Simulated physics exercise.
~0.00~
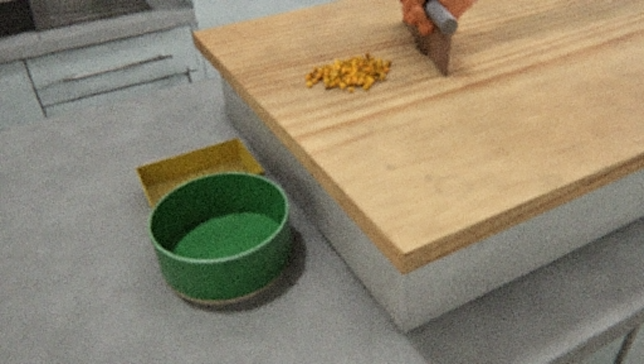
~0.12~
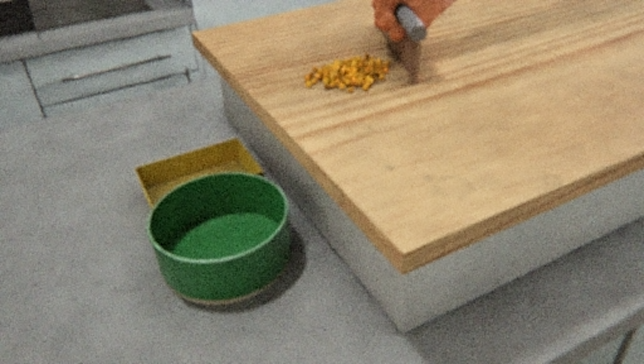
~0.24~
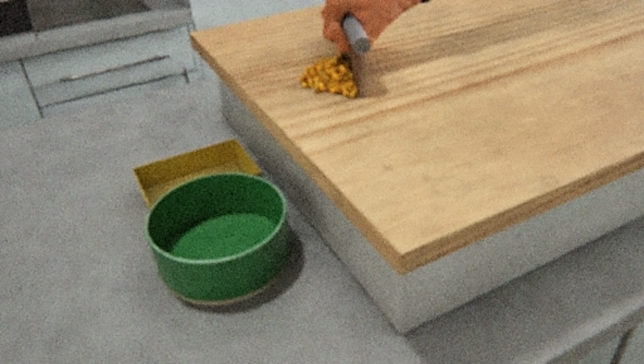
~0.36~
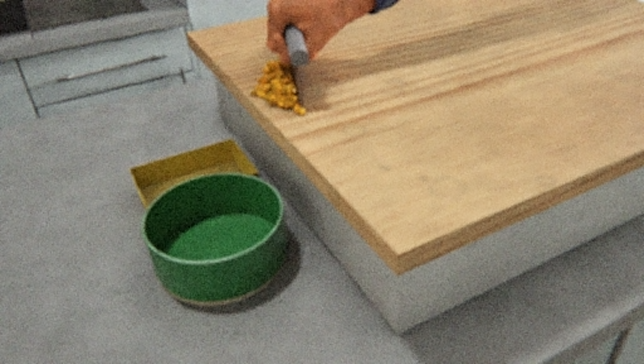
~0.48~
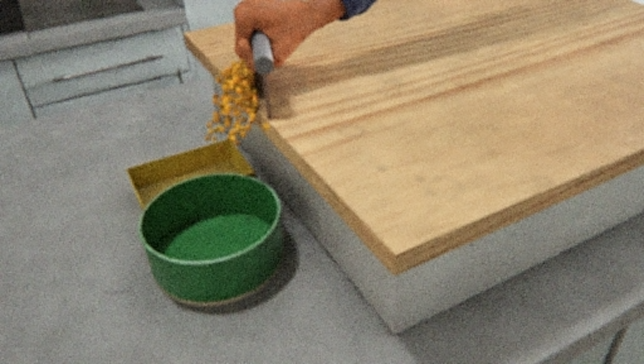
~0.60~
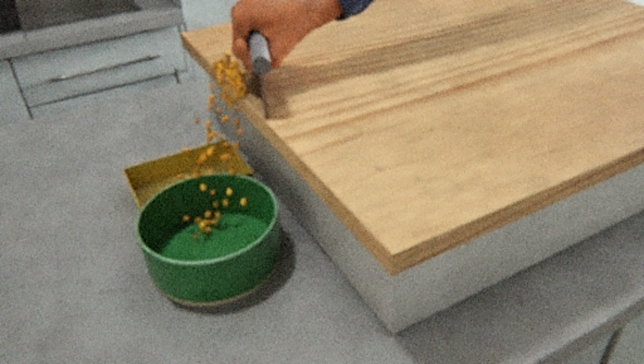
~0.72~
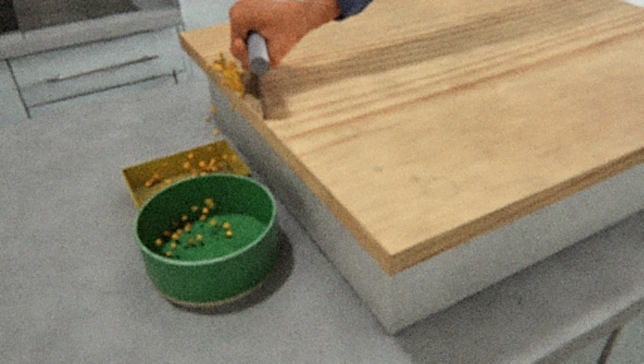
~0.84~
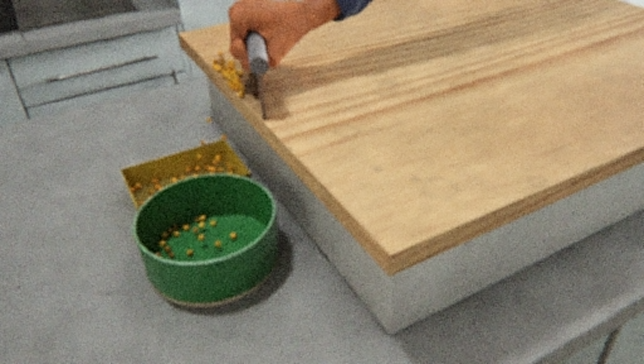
On a wooden board, a hand scrapes yellow kernels left, spilling many into two containers below.
